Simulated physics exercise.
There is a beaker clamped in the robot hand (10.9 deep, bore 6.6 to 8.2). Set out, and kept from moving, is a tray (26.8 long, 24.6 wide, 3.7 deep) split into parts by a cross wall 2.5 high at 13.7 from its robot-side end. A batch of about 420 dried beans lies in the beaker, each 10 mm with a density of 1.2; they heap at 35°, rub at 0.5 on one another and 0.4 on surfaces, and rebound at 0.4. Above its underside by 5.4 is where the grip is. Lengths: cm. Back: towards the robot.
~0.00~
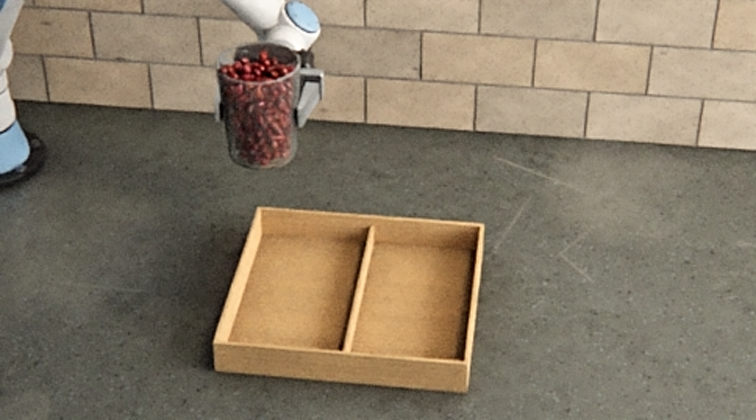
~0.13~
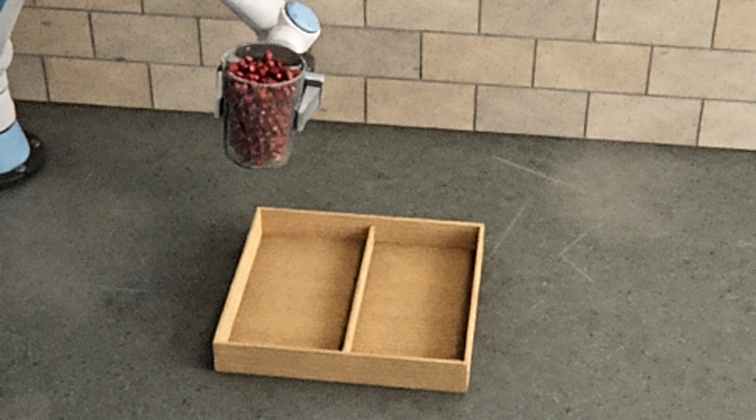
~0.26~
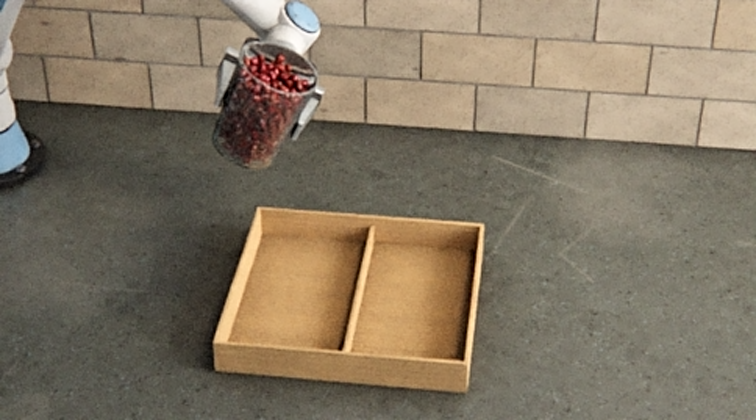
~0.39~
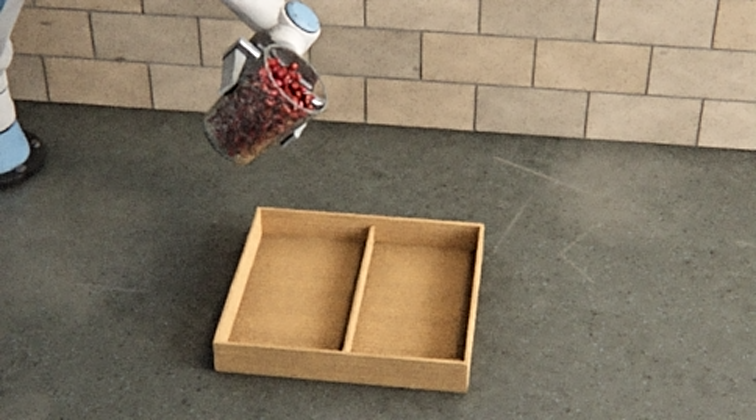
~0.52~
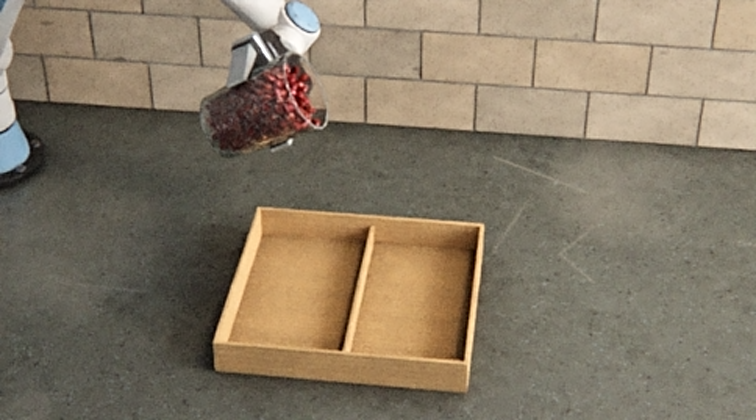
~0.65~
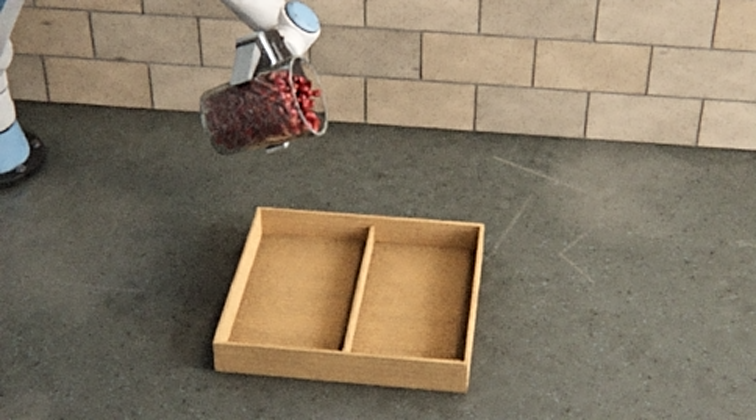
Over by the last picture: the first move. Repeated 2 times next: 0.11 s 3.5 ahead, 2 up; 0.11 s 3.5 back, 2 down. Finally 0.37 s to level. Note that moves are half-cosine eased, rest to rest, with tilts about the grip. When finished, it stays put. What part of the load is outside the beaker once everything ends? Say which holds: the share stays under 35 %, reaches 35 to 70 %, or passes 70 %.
The share reaches 35 to 70 %.
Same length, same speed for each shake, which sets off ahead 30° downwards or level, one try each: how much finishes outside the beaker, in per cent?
Try one gives about 20 in a hundred, try two about 40 in a hundred.
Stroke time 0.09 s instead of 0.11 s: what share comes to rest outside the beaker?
Estimate for that case: 70 %.
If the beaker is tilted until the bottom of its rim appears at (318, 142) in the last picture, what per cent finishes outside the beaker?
That comes to some 90 percent.
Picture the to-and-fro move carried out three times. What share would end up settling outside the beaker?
Result: Approximately 60 per cent.
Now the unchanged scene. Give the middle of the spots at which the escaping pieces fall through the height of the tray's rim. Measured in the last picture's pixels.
I'd put it somewhere near (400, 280).
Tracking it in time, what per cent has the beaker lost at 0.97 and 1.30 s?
First it's 35 percent, and after that 55 percent.
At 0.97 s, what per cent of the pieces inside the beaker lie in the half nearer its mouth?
Around 45 percent.
After 0.97 s, tilted 67° forward, highest piece 30 above the table; 265 in the beaker, 19 in the far-side part, 132 in flight or on a rim.
After 1.30 s, tilted 27° forward, highest piece 30 above the table; 191 in the beaker, 185 in the far-side part, 30 in the robot-side part, 4 on the table or floor, 6 in flight or on a rim.
After 1.66 s, level, highest piece 28 above the table; 191 in the beaker, 188 in the far-side part, 30 in the robot-side part, 7 on the table or floor.
After 2.71 s, level, highest piece 28 above the table; 191 in the beaker, 188 in the far-side part, 30 in the robot-side part, 7 on the table or floor.
At rest, 191 in the beaker, 188 in the far-side part, 30 in the robot-side part, 7 on the table or floor. That is 54 % outside the beaker.
